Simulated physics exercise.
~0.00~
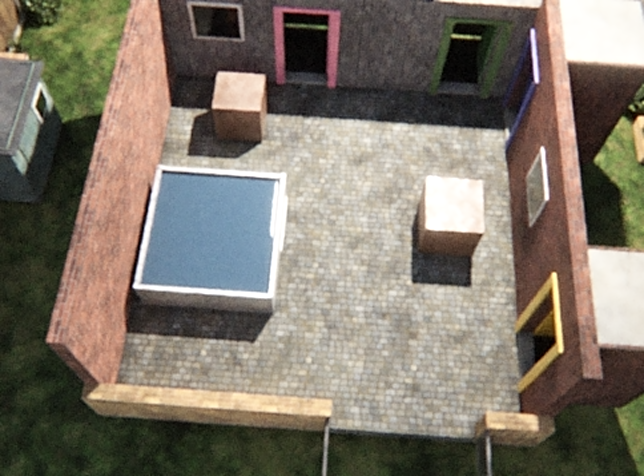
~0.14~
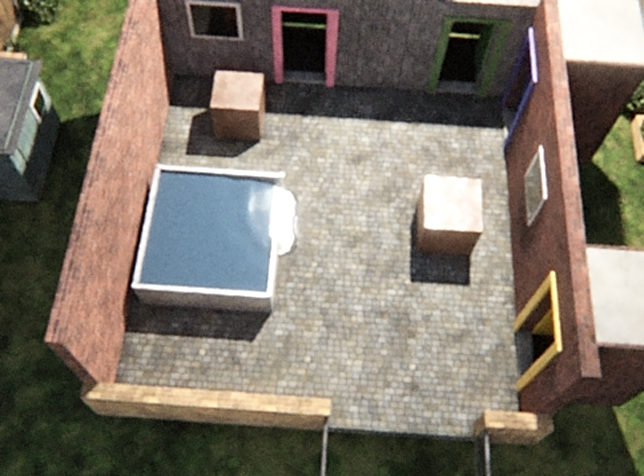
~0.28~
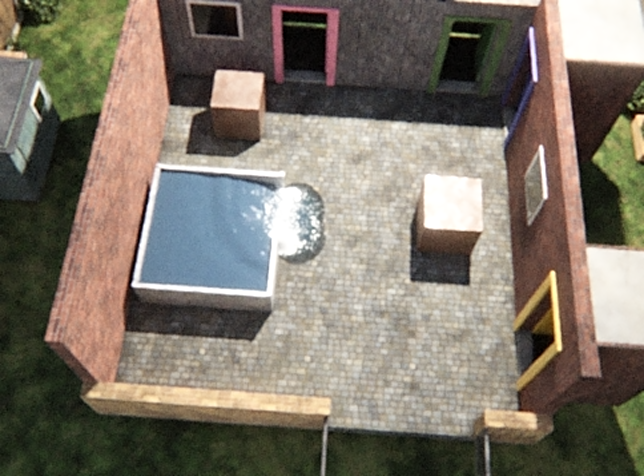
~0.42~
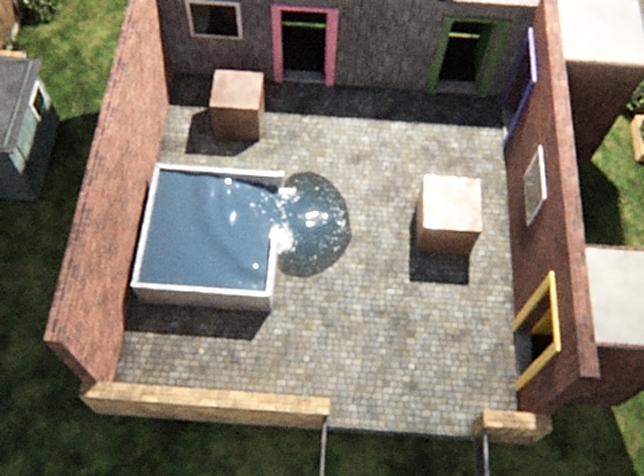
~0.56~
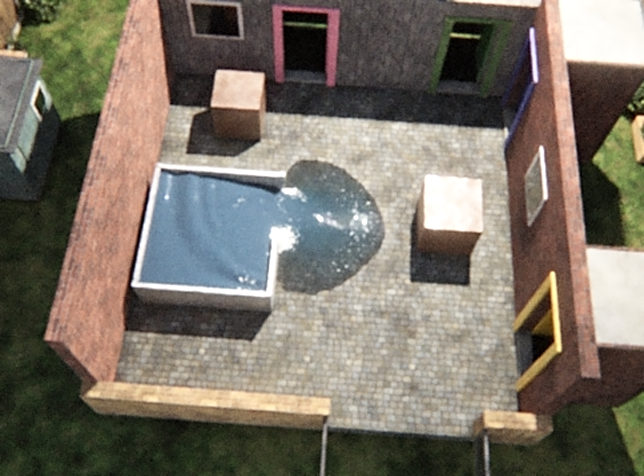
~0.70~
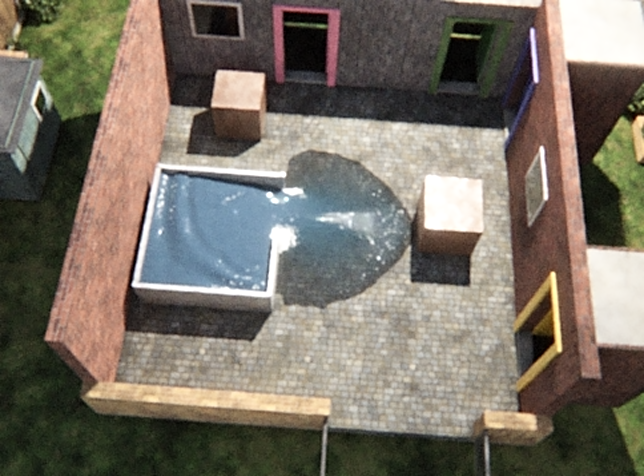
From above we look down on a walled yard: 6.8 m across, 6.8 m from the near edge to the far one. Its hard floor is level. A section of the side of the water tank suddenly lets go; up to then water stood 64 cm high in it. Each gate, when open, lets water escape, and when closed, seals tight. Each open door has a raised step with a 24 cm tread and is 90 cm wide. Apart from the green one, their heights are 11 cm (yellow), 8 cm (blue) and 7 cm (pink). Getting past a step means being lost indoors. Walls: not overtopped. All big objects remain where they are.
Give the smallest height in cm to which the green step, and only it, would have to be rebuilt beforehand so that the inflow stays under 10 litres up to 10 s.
Roughly 21 cm.
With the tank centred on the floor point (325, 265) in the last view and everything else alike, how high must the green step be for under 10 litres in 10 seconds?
At least some 13.0 centimetres tall.
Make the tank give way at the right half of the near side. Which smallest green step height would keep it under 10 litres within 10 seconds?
It needs to be about 7.5 cm high.
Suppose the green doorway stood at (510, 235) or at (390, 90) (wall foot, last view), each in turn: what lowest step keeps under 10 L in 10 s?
Roughly 9.5 cm for the first and 9.5 cm for the second.
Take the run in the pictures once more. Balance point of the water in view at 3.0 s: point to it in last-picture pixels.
My guess is close to (306, 233).
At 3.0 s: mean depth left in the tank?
Around 34 cm on average.
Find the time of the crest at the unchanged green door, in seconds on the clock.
3.2 s.
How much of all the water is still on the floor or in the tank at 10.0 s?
What remains is some 72 per cent of the water.
After 1.4 s water covers 25 % of the floor, deepest (39 cm) near (284, 216); it has not reached the green door.
After 3.0 s water covers 50 % of the floor, deepest (32 cm) near (514, 426); 18 cm at the green door, 10 litres in over its 9 cm step.
After 10.0 s water covers 80 % of the floor, deepest (10 cm) near (498, 123); 10 cm at the green door, 176 litres in over its 9 cm step.
At the green door as built, the water arrived by 2.2 s and peaked near 21 cm at 3.2 s.
Run again over the same 10 s with other heights there, 22 litres in over 18 cm, 3 litres over 24 cm. The limit of 10 litres is kept from about 21 cm up.
